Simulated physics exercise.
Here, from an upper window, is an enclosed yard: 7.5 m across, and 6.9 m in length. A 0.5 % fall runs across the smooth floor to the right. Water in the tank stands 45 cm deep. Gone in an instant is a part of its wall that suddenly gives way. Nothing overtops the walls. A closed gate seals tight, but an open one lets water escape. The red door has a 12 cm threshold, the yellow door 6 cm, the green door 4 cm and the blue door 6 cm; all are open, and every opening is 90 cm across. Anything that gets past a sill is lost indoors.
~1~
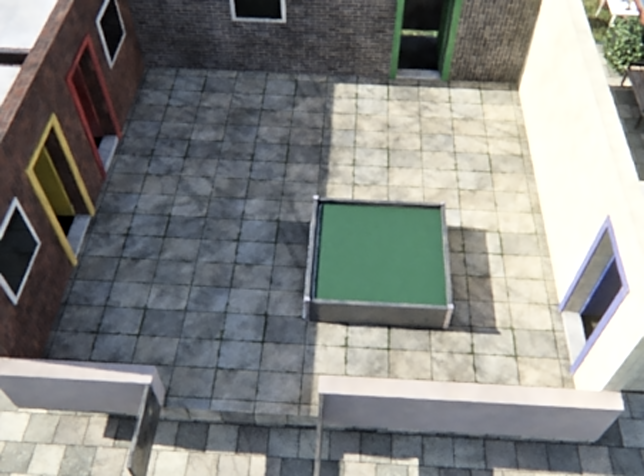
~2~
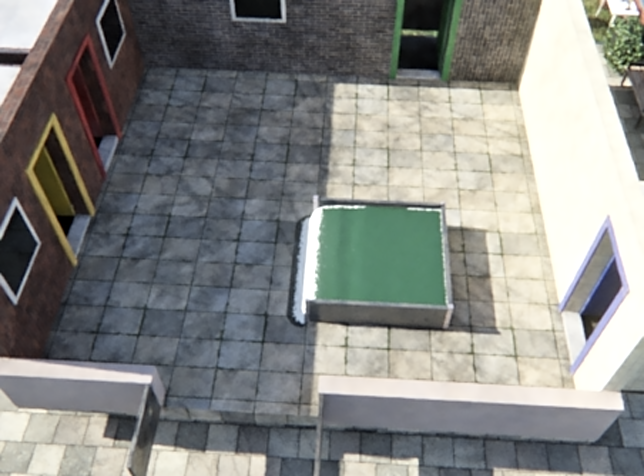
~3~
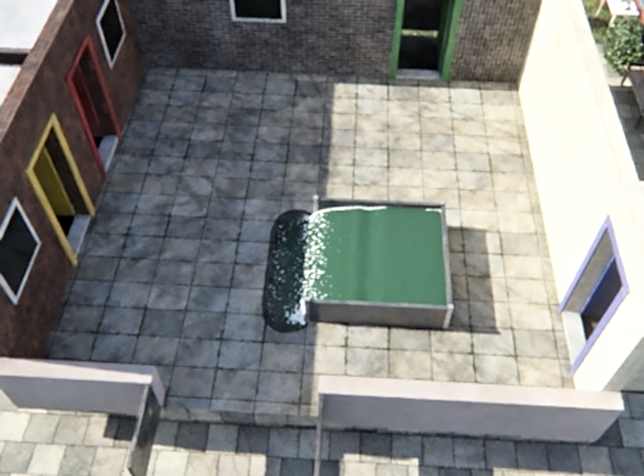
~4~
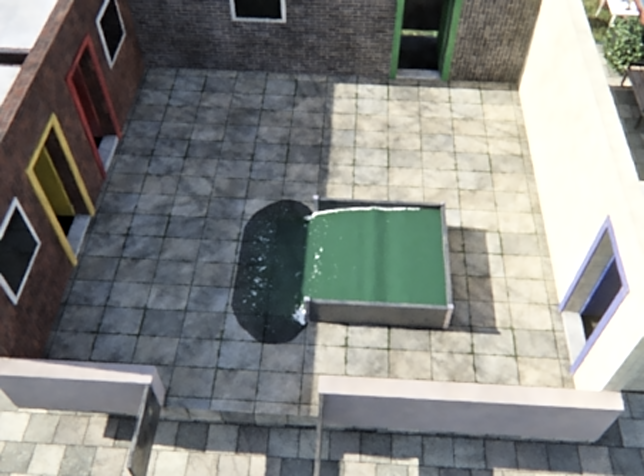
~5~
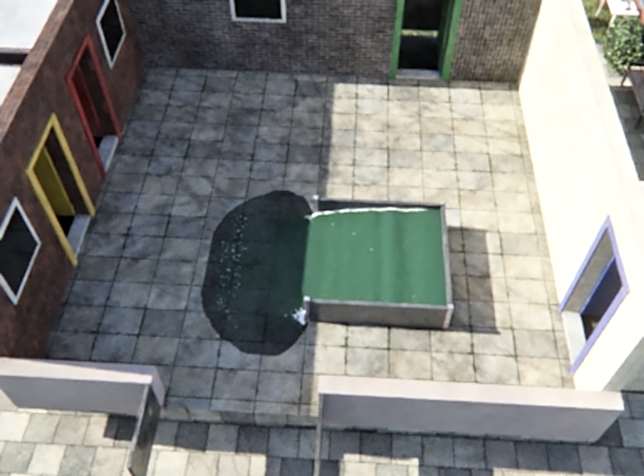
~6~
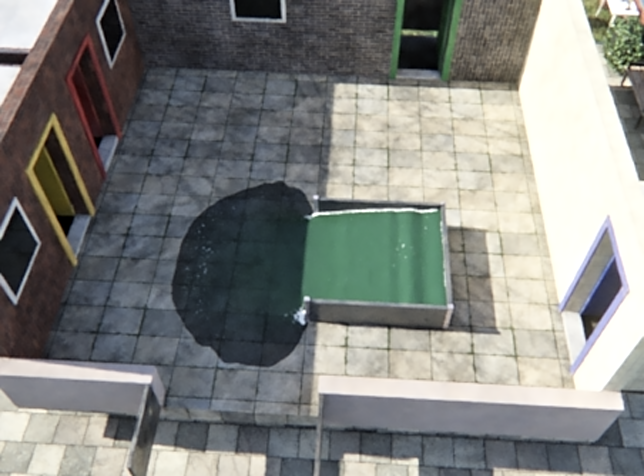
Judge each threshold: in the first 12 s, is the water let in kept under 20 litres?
One by one: For the red door I'd say within the limit. For the yellow door I'd say above the limit. For the green door I'd say within the limit. For the blue door I'd say within the limit.
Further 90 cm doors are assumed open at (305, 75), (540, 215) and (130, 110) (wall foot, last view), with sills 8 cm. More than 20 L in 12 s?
In sequence the answers are less than that, less than that and less than that.
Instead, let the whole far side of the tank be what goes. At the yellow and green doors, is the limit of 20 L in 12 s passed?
Well, against that limit, at yellow it's within bounds, and at green it's too much.
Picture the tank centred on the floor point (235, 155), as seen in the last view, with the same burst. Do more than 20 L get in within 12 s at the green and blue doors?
For the green door, the amount is acceptable; for the blue door, the amount is acceptable.
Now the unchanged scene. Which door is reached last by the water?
The blue door.
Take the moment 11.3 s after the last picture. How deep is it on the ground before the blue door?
The depth there is near 3.0 cm.
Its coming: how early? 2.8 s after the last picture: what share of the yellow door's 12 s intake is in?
Roughly 70%.
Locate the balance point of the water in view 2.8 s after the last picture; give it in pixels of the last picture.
At roughly (208, 256).
Then, 0.7 s after the last picture water covers 25 % of the floor and is deepest (20 cm) near (305, 287); red door not reached, yellow door 7 cm at the sill, 0 L in, green door not reached, blue door not reached.
Then, 1.5 s after the last picture water covers 35 % of the floor and is deepest (18 cm) near (80, 285); red door 5 cm at the sill, 0 L in, yellow door 16 cm at the sill, 37 L in, green door not reached, blue door not reached.
Then, 2.8 s after the last picture water covers 35 % of the floor and is deepest (20 cm) near (38, 370); red door 12 cm at the sill, 0 L in, yellow door 16 cm at the sill, 111 L in, green door not reached, blue door not reached.
Then, 6.3 s after the last picture water covers 55 % of the floor and is deepest (8 cm) near (137, 92); red door 4 cm at the sill, 1 L in, yellow door 5 cm at the sill, 158 L in, green door not reached, blue door not reached.
Then, 11.3 s after the last picture water covers 80 % of the floor and is deepest (8 cm) near (507, 90); red door 3 cm at the sill, 1 L in, yellow door 2 cm at the sill, 158 L in, green door 3 cm at the sill, 0 L in, blue door 3 cm at the sill, 0 L in.
